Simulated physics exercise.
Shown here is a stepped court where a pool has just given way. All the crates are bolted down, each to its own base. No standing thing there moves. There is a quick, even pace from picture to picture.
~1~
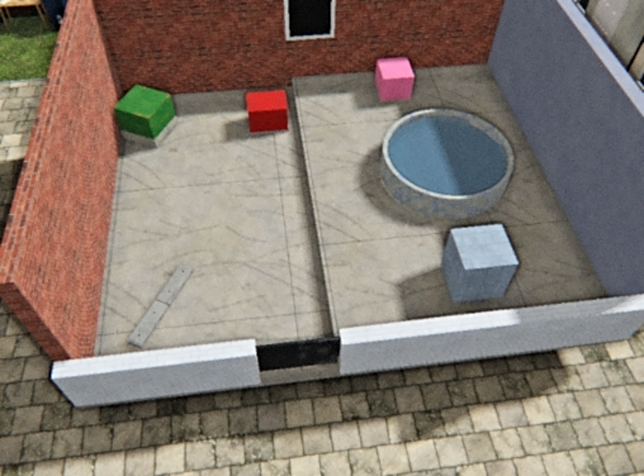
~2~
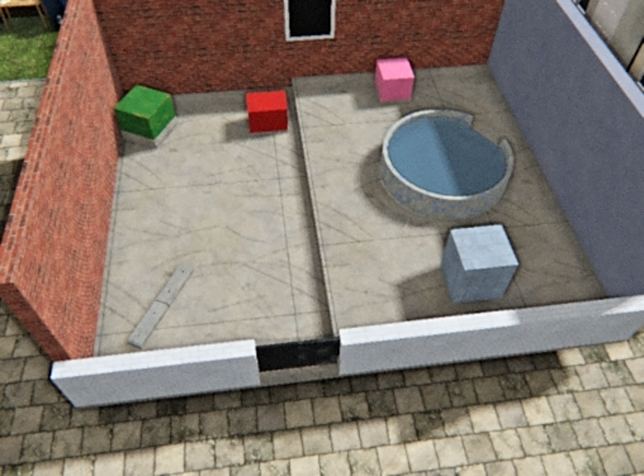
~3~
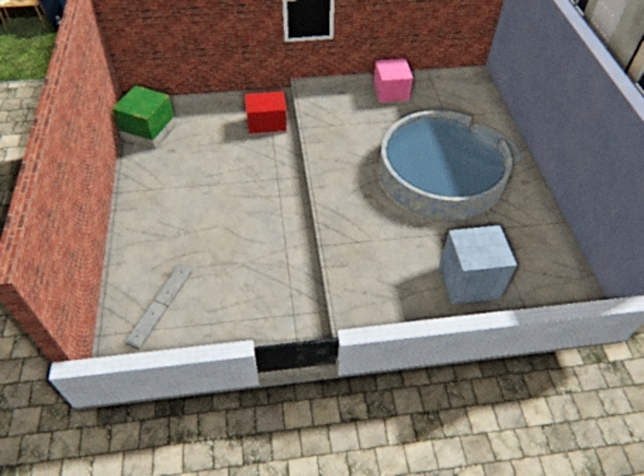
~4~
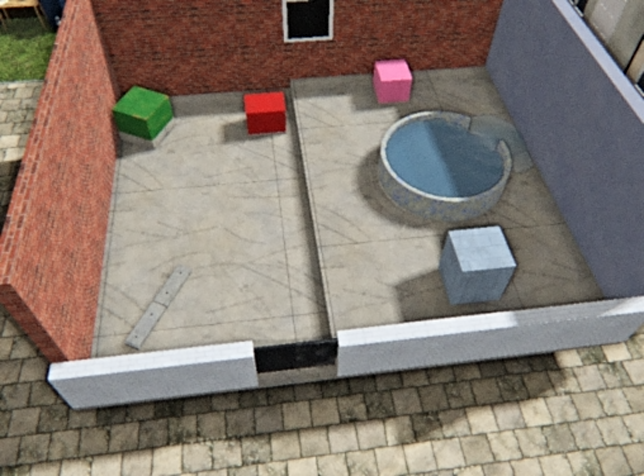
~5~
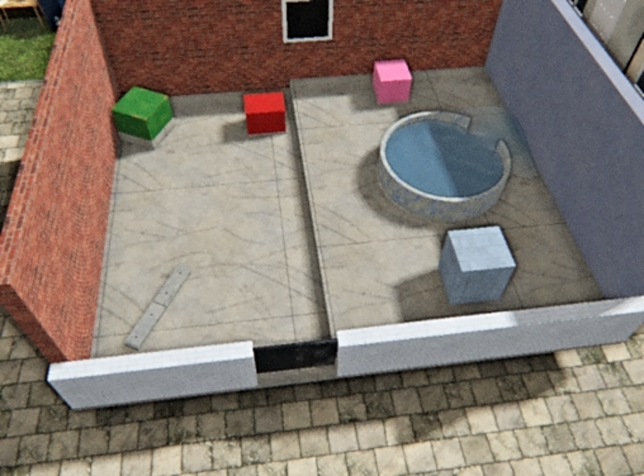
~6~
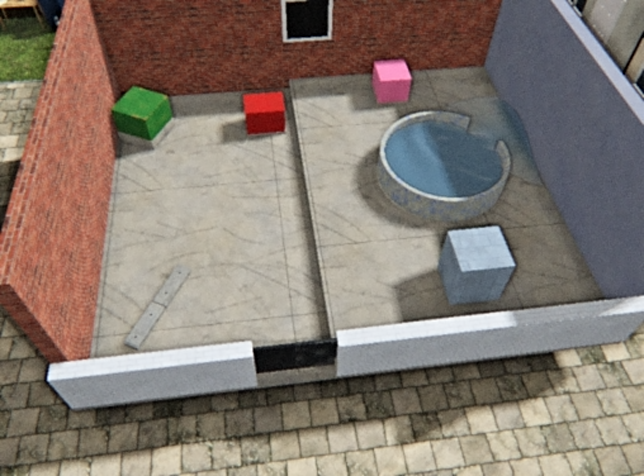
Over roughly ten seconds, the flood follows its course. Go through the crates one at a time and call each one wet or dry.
The green crate is dry. The red crate is wet. The pink crate is wet.
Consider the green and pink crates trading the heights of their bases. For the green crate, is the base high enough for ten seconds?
Green: Flooded.
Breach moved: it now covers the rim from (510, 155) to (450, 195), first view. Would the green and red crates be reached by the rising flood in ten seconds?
In that case the green one is never flooded and the red one is never flooded.
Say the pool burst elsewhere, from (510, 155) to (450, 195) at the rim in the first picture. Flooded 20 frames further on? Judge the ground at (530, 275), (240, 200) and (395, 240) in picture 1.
Soaked / unwetted / soaked.
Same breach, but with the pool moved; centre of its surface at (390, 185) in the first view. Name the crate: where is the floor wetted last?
The one in green.
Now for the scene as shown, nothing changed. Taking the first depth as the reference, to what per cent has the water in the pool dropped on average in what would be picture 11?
78 percent or thereabouts.
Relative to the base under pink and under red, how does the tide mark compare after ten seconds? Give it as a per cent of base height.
310 and 150 per cent, in that order.
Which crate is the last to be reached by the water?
My pick is the crate marked green.
A moment on, water covers 5 % of the floor; the green crate not reached, the red crate not reached, the pink crate not reached.
Next, water covers 15 % of the floor; the green crate not reached, the red crate not reached, the pink crate water round its plinth.
Then, water covers 25 % of the floor; the green crate not reached, the red crate not reached, the pink crate water round its plinth.
Later, water covers 40 % of the floor; the green crate water round its plinth, the red crate water round its plinth, the pink crate water round its plinth.
In the end, water covers 70 % of the floor; the green crate stayed above the water, the red crate was topped, the pink crate was topped.
